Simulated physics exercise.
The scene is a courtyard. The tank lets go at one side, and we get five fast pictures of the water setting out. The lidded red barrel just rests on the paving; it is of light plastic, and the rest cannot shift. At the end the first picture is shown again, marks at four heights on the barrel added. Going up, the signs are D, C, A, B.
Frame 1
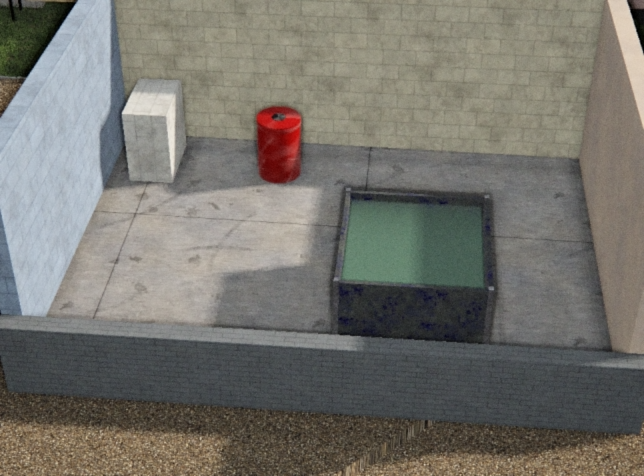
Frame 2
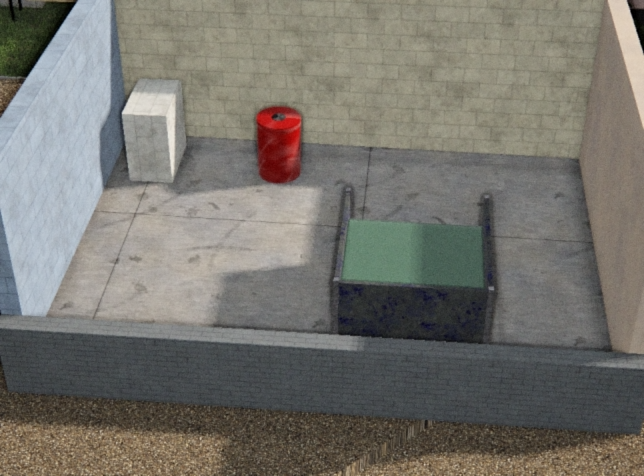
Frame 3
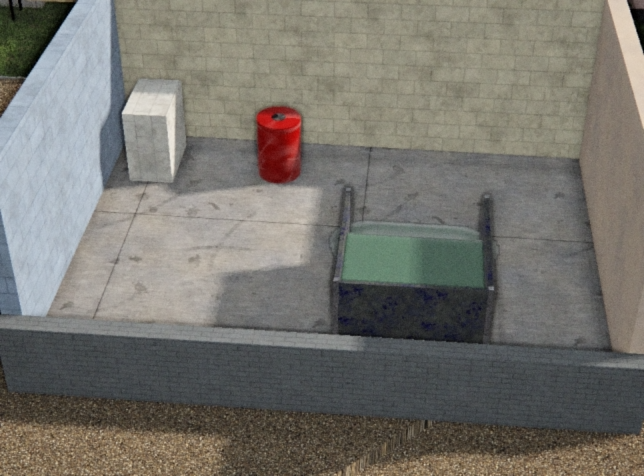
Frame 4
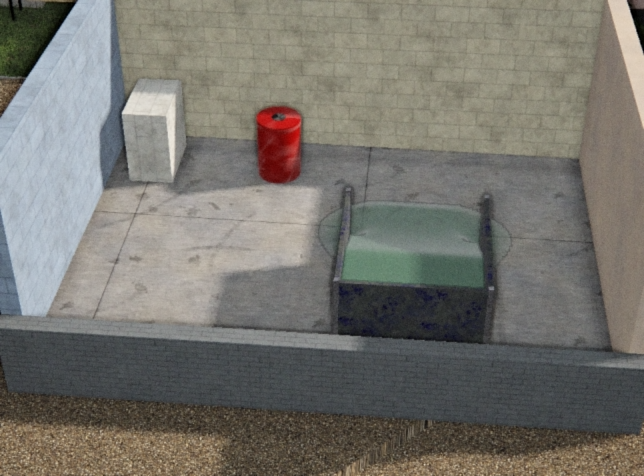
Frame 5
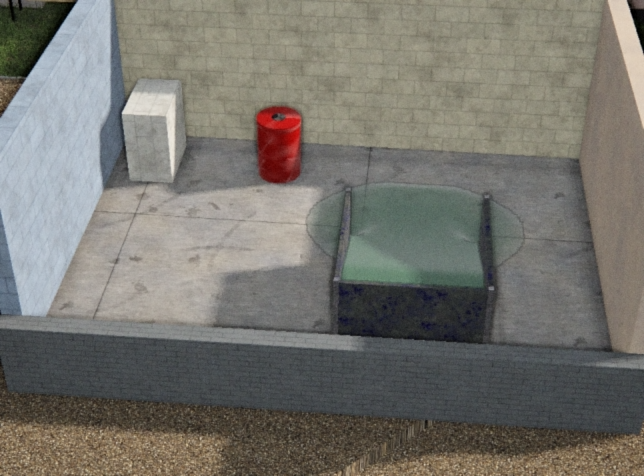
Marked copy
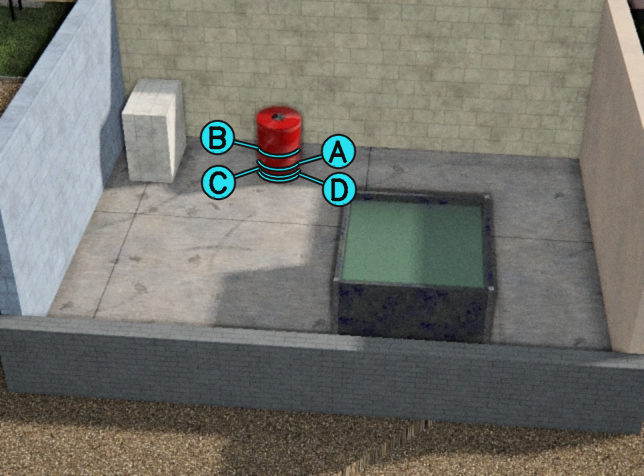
Green water pours from the tank's open back and spreads across the walled courtyard floor.
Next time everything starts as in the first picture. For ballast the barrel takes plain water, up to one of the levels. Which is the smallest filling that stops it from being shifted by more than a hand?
B.
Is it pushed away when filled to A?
Yes.
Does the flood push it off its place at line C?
Yes.
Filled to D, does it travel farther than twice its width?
Yes.
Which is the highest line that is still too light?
That is line A.
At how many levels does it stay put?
One.
On the marked copy, A at (276, 169); B at (276, 156); C at (277, 177); D at (277, 180); from the bottom up D, C, A, B.
Choosing A, it is pushed about half its own width away.
Choosing B, it does not move.
Choosing C, it is pushed about 4 times its own width away.
Choosing D, it is pushed about 4 times its own width away.
